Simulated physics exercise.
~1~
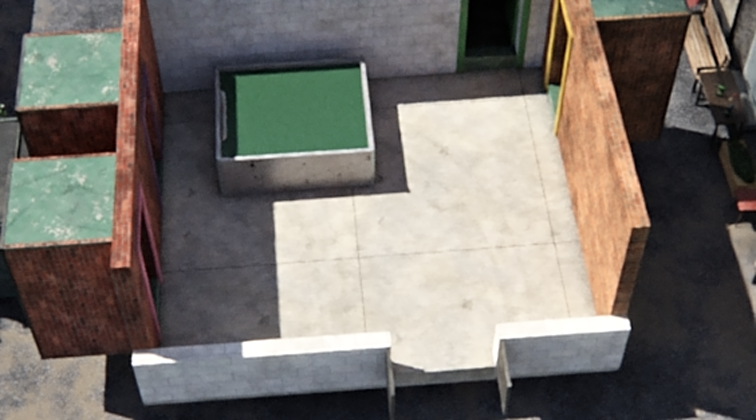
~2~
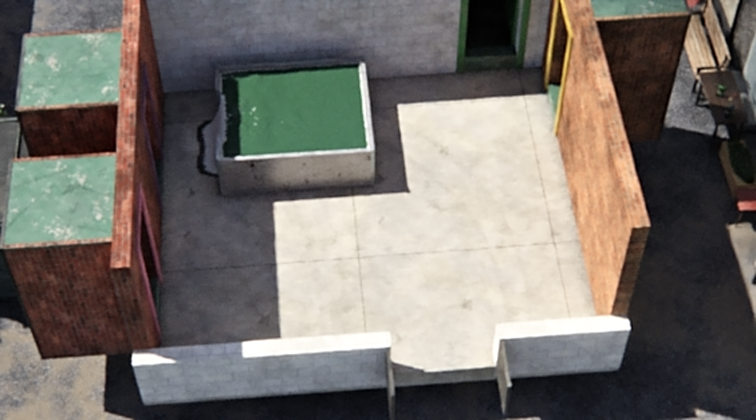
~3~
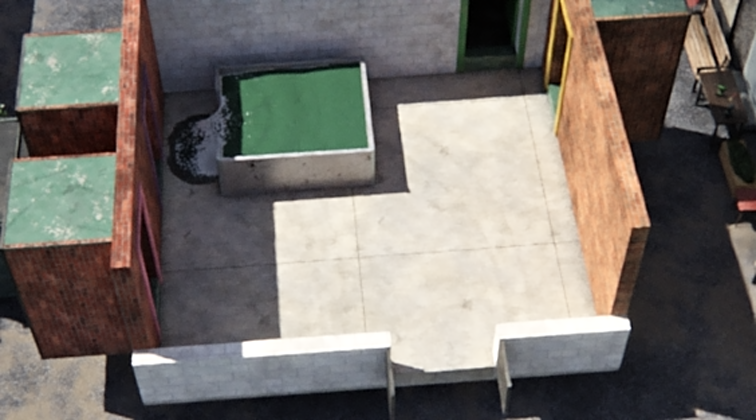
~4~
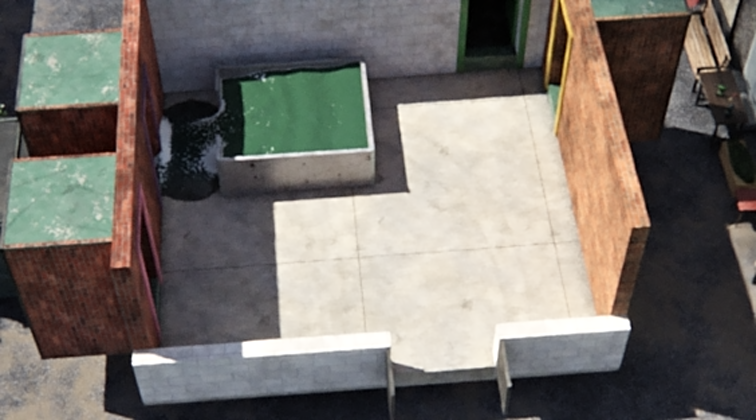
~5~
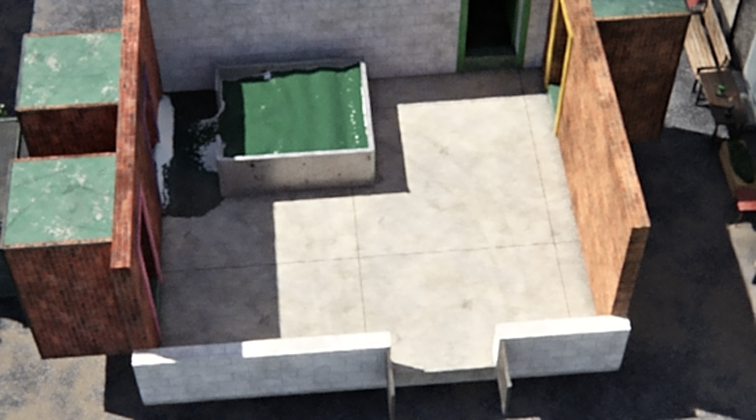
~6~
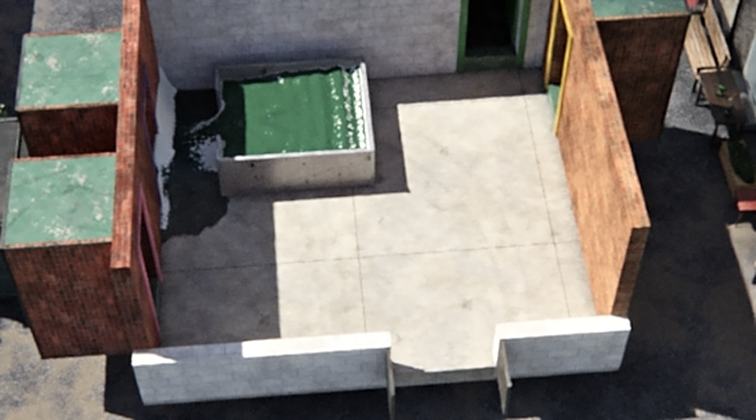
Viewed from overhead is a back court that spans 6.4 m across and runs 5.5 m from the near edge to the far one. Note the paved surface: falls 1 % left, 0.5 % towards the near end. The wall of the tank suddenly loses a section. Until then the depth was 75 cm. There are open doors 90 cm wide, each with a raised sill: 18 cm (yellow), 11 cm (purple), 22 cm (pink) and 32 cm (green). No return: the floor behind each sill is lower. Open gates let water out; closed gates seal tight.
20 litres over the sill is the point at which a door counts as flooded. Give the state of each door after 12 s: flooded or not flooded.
Result: The yellow door will see an amount within the limit come in; the purple door will see too much water come in; the pink door will see an amount within the limit come in; the green door will see an amount within the limit come in.
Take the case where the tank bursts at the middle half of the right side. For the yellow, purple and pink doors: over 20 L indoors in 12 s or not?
Note: Yellow beyond the mark, purple short of the mark, pink short of the mark.
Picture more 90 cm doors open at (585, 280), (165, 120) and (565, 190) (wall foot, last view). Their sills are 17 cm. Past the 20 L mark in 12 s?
First doorway falls short, second gets there, third falls short.
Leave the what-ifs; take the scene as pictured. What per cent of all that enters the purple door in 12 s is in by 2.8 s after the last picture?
Roughly 65 percent is in by then.
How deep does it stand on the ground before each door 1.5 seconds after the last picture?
In cm: Yellow 0, purple 32, pink 5, green 0.
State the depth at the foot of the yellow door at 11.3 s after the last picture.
Looks like about 5.5 cm at that spot.
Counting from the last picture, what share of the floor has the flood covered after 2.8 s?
Wet share: Near 45 percent.
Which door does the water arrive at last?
Answer: The yellow door.
Then, 0.7 s after the last picture water covers 15 % of the floor and is deepest (63 cm) near (164, 98); yellow door not reached, purple door 35 cm at the sill, 143 L in, pink door 3 cm at the sill, 0 L in, green door not reached.
Then, 1.5 s after the last picture water covers 25 % of the floor and is deepest (50 cm) near (164, 98); yellow door not reached, purple door 32 cm at the sill, 289 L in, pink door 5 cm at the sill, 0 L in, green door not reached.
Then, 2.8 s after the last picture water covers 45 % of the floor and is deepest (35 cm) near (164, 147); yellow door 18 cm at the sill, 0 L in, purple door 26 cm at the sill, 434 L in, pink door 5 cm at the sill, 0 L in, green door 4 cm at the sill, 0 L in.
Then, 6.3 s after the last picture water covers 85 % of the floor and is deepest (22 cm) near (163, 156); yellow door 10 cm at the sill, 1 L in, purple door 18 cm at the sill, 610 L in, pink door 6 cm at the sill, 0 L in, green door 5 cm at the sill, 0 L in.
Then, 11.3 s after the last picture water covers 95 % of the floor and is deepest (12 cm) near (163, 173); yellow door 6 cm at the sill, 1 L in, purple door 11 cm at the sill, 652 L in, pink door 8 cm at the sill, 0 L in, green door 4 cm at the sill, 0 L in.
